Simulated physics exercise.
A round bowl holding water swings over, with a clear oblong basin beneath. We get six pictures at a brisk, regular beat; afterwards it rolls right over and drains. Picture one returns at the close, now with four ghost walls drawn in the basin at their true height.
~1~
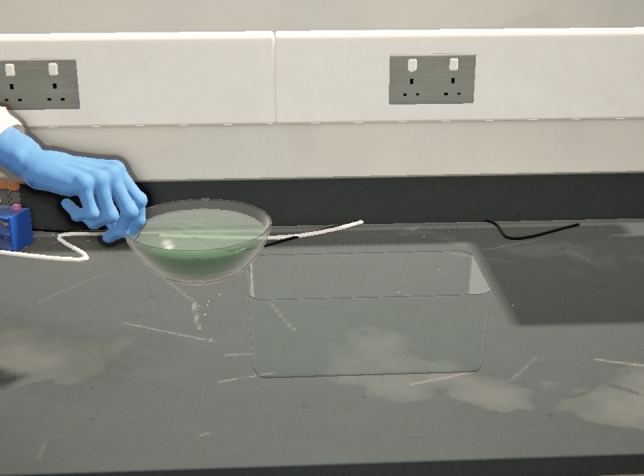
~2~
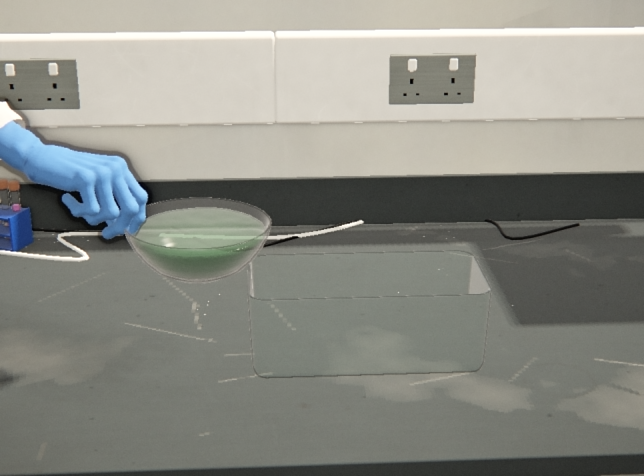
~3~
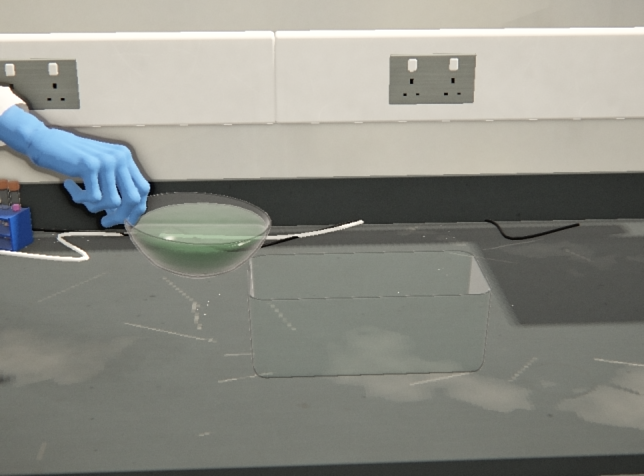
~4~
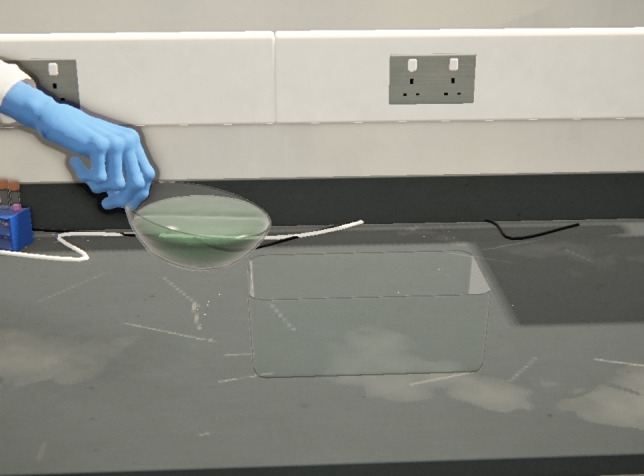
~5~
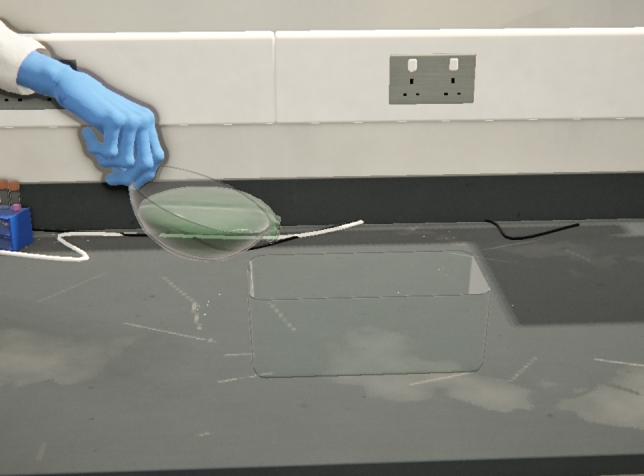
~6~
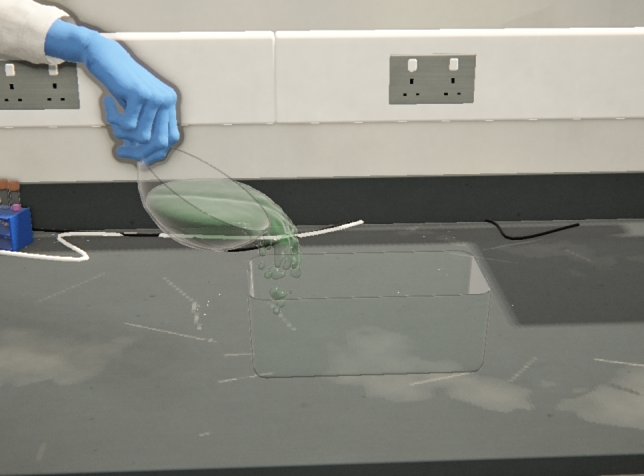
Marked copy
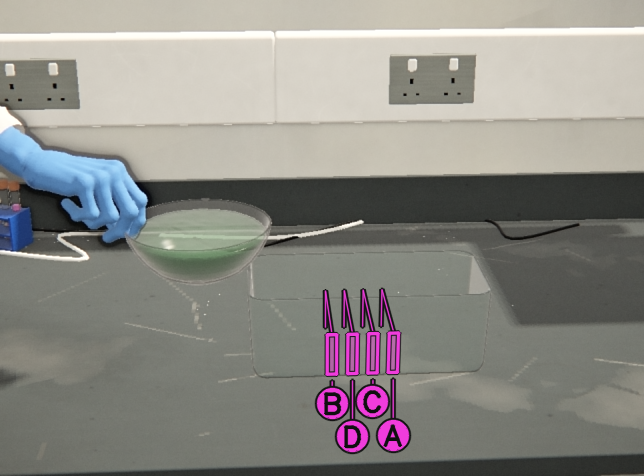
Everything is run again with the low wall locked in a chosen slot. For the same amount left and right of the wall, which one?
Use slot D.
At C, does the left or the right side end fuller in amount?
The left side.
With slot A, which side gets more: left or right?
More ends on the left.
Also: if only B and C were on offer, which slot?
Here it is slot B.
In magenta, A at (393, 379); B at (332, 381); C at (372, 379); D at (352, 380).
Choosing A, about 94 % ends left of the wall and 4 % right of it.
Choosing B, about 17 % ends left of the wall and 81 % right of it.
Choosing C, about 92 % ends left of the wall and 5 % right of it; 3 % is lost outside.
Choosing D, about 53 % ends left of the wall and 45 % right of it.
